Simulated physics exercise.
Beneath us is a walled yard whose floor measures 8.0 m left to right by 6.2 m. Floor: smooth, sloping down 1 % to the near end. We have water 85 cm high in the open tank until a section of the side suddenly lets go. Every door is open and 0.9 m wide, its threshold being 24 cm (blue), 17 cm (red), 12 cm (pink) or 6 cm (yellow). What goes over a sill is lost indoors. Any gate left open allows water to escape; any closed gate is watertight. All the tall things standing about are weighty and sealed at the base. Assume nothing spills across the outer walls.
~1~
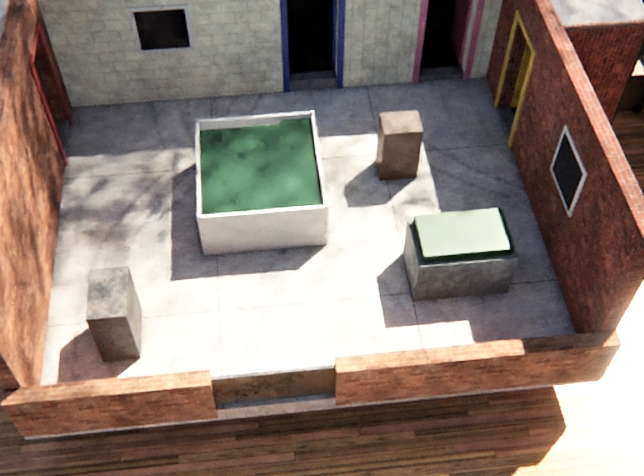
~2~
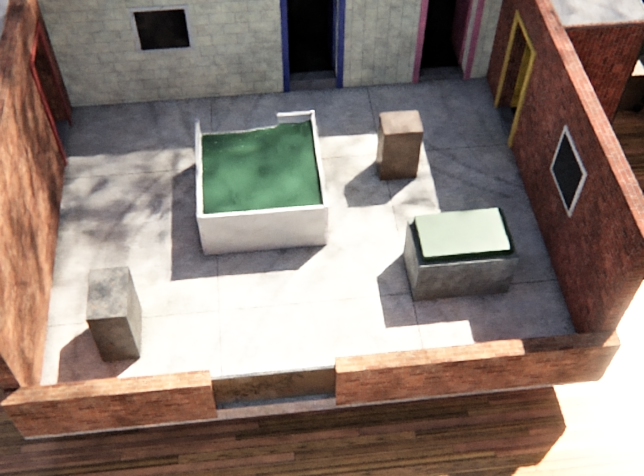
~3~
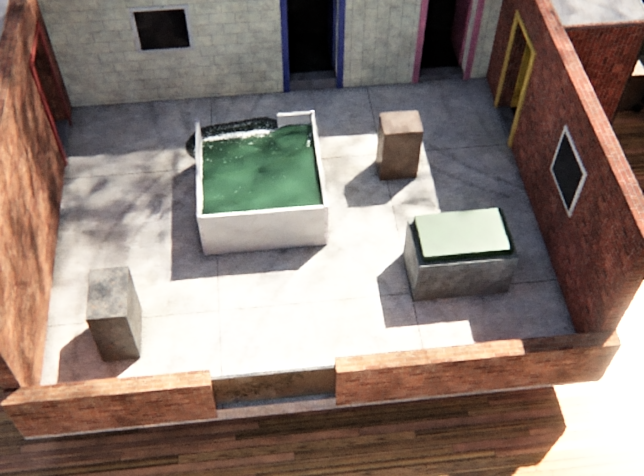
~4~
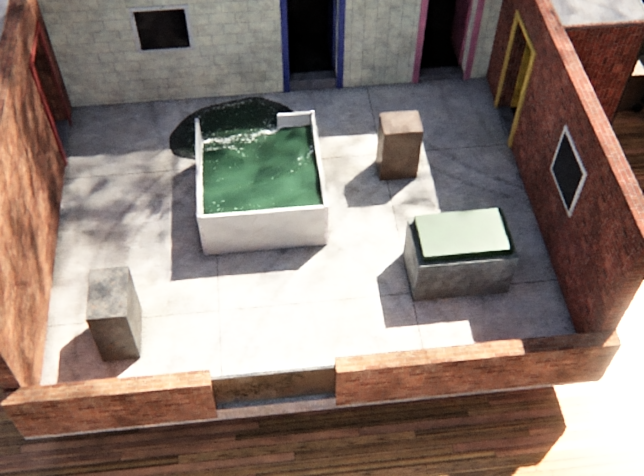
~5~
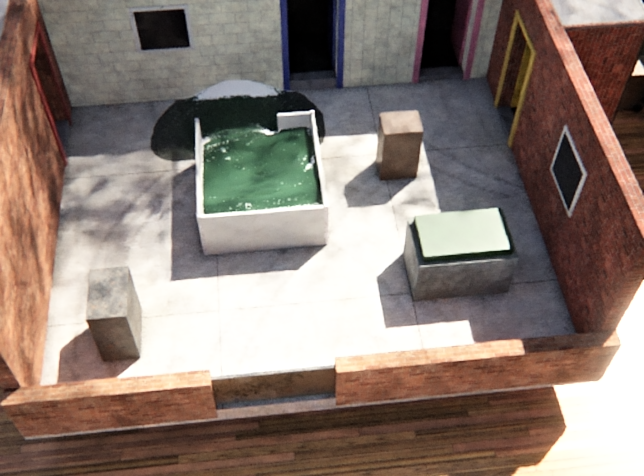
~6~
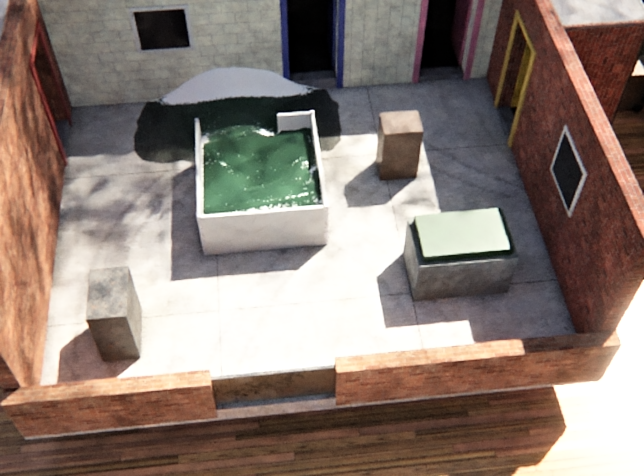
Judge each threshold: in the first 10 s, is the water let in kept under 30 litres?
Verdicts: Blue door, kept under; red door, not kept under; pink door, kept under; yellow door, not kept under.
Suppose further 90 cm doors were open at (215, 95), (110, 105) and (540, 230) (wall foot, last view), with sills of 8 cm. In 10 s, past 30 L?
Per doorway, in order: Sufficient / sufficient / insufficient.
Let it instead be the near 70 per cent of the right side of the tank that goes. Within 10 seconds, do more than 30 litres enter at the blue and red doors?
Against that limit the blue door gives a lower amount and the red door gives a lower amount.
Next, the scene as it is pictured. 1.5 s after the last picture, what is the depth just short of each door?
In centimetres, the blue door has 21, the red door 35, the pink door 5 and the yellow door 3.
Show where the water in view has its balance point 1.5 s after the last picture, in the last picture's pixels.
Centre: Approx. (245, 153) px.
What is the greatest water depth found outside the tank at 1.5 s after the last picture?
It tops out at some 46 cm.
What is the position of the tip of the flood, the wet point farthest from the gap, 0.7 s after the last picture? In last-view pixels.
Somewhere around (423, 85).
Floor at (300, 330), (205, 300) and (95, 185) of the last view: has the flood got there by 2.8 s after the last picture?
Listed in sequence, the spots are bone dry, bone dry and drenched.
Then, 0.7 s after the last picture water covers 15 % of the floor and is deepest (55 cm) near (227, 100); blue door 23 cm at the sill, 0 L in, red door not reached, pink door not reached, yellow door not reached.
Then, 1.5 s after the last picture water covers 30 % of the floor and is deepest (46 cm) near (72, 111); blue door 21 cm at the sill, 2 L in, red door 35 cm at the sill, 41 L in, pink door 5 cm at the sill, 0 L in, yellow door not reached.
Then, 2.8 s after the last picture water covers 50 % of the floor and is deepest (28 cm) near (68, 153); blue door 14 cm at the sill, 2 L in, red door 28 cm at the sill, 151 L in, pink door 4 cm at the sill, 0 L in, yellow door 19 cm at the sill, 67 L in.
Then, 5.3 s after the last picture water covers 85 % of the floor and is deepest (18 cm) near (39, 412); blue door 8 cm at the sill, 2 L in, red door 16 cm at the sill, 185 L in, pink door 5 cm at the sill, 1 L in, yellow door 13 cm at the sill, 165 L in.
Then, 9.3 s after the last picture water covers 100 % of the floor and is deepest (18 cm) near (584, 358); blue door 4 cm at the sill, 2 L in, red door 7 cm at the sill, 186 L in, pink door 5 cm at the sill, 1 L in, yellow door 6 cm at the sill, 193 L in.
